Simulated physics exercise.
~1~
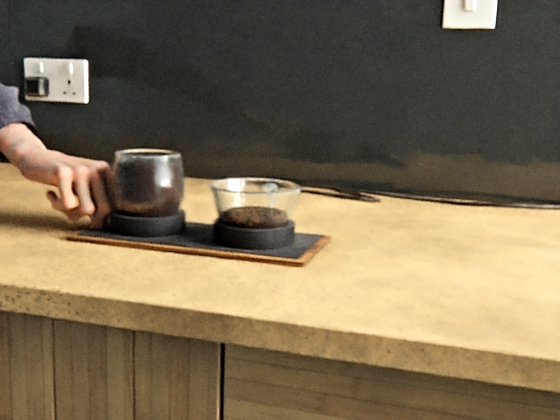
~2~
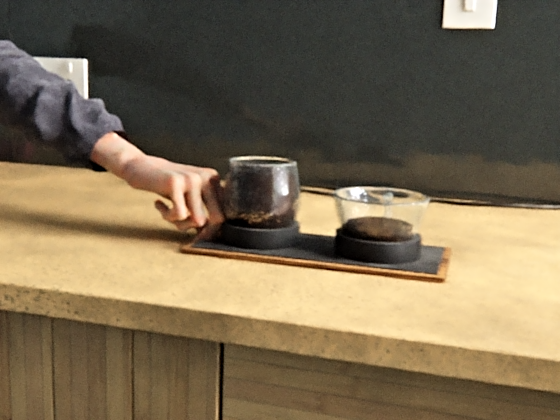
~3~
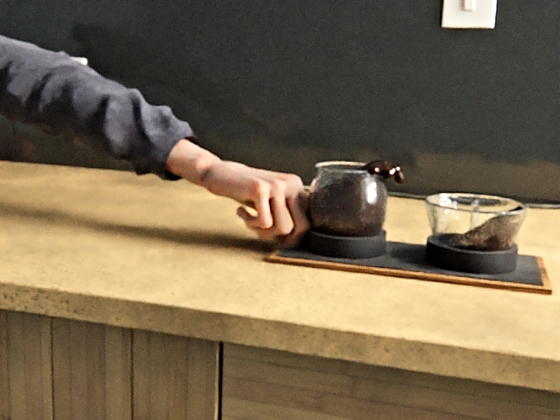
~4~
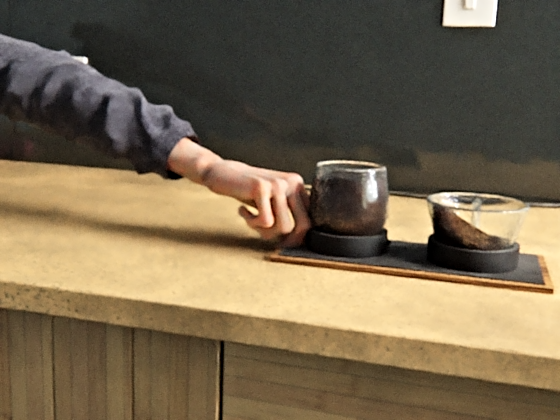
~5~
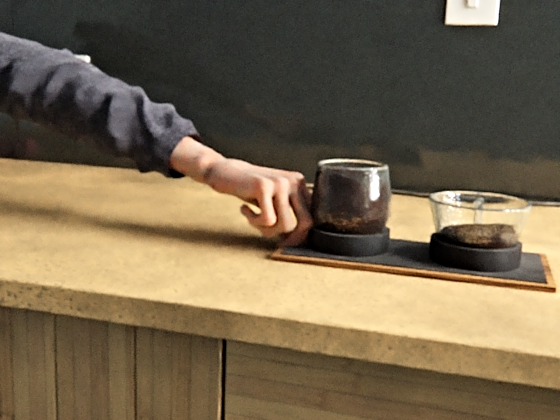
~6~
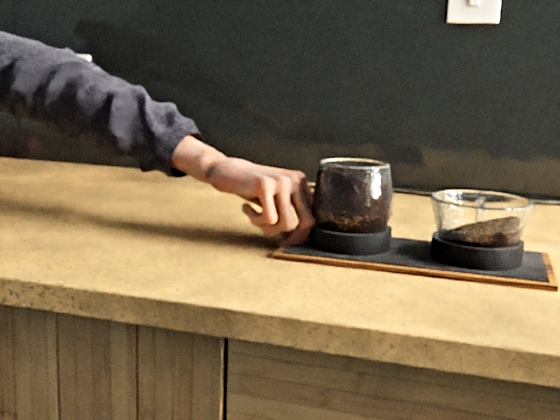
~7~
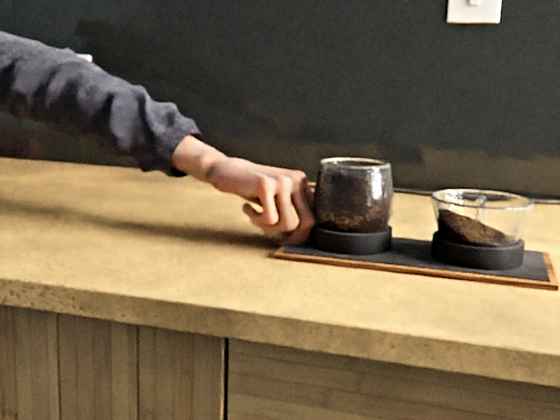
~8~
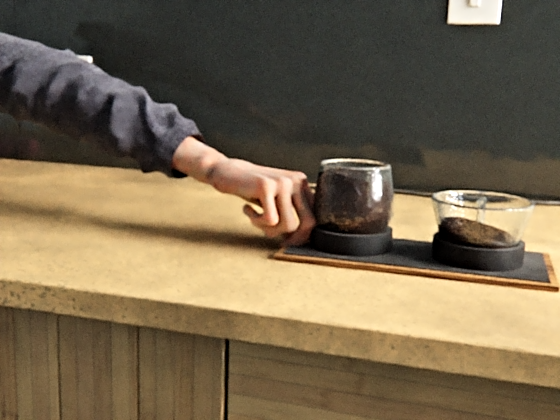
On a pale countertop, a hand sliding a tray of two coffee-filled glasses right and stopping, dark coffee splashing from the rounder one.
